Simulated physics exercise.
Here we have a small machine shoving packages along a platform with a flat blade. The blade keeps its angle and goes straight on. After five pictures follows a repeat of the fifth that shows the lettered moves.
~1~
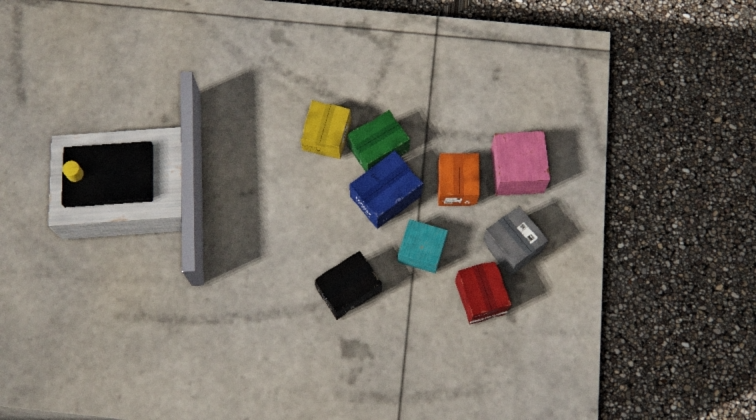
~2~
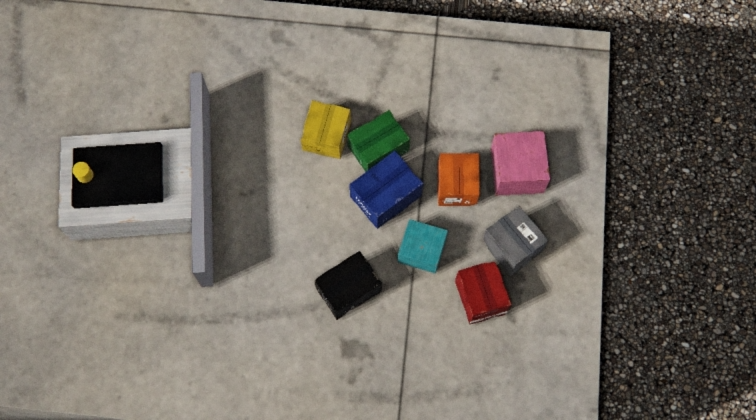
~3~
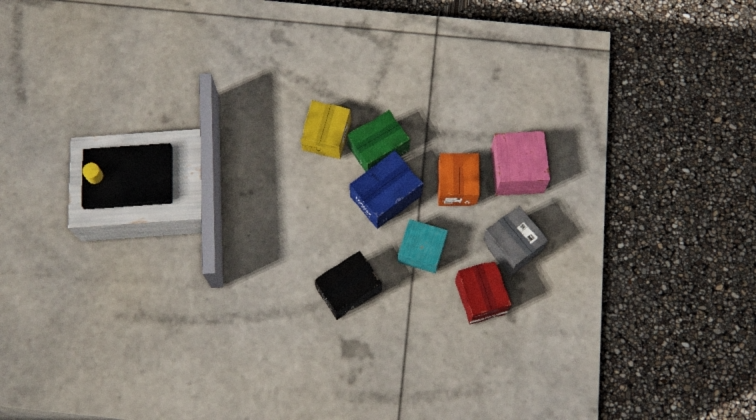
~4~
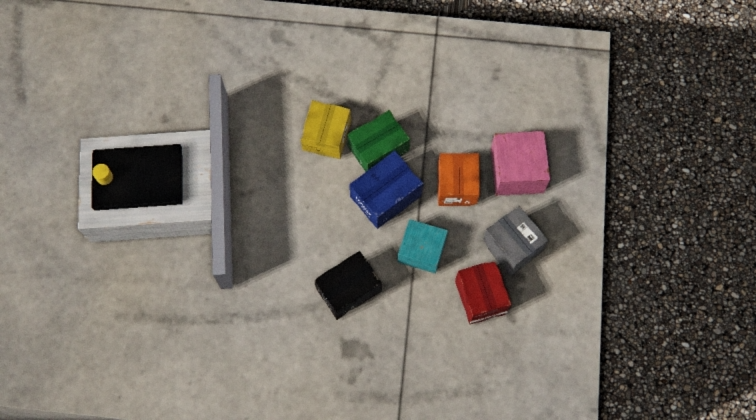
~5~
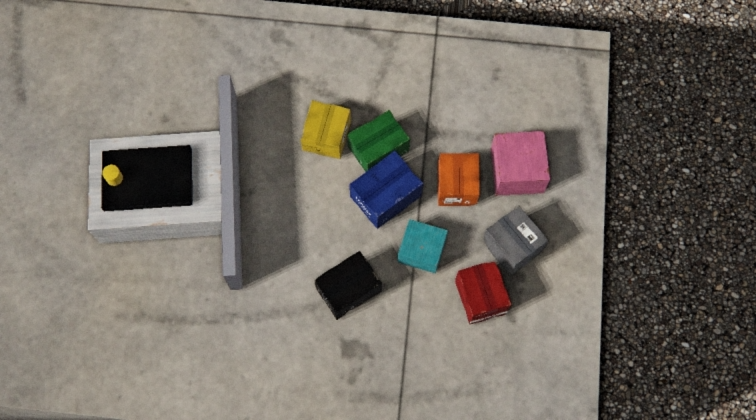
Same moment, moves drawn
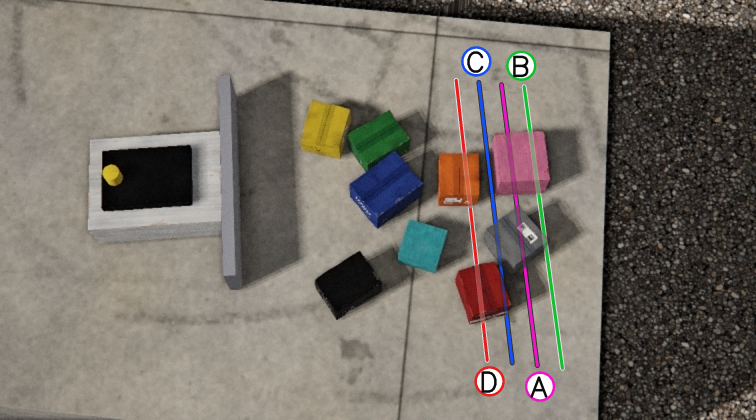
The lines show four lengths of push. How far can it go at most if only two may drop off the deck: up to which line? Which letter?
It should halt at A.
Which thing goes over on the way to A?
It is the pink crate.
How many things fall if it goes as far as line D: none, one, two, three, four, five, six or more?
In all, none.
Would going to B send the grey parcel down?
Yes.
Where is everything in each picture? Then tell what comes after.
Black box (348, 286); green box (379, 143); robot (114, 173), in the first frame.
Robot (125, 174); turquoise crate (423, 246), in the second frame.
Robot (134, 175); orange box (458, 180), in the third frame.
Robot (144, 176); red parcel (482, 293), in the fourth frame.
Robot (154, 177); black box (348, 286); green box (379, 143); grey parcel (515, 241), in the fifth frame.
On the marked copy, A at (519, 218); B at (542, 221); C at (495, 216); D at (471, 214).
Taking A. A third of the way, robot (260, 188); yellow box (356, 127); black box (381, 287).
Two thirds of the way, robot (365, 198); pink crate (561, 163); grey parcel (523, 242).
When it is over, robot (446, 206); pink crate over the edge; orange box (600, 190); one fallen.
As for the rest, B drops four; C is within the limit but short; D is within the limit but short.
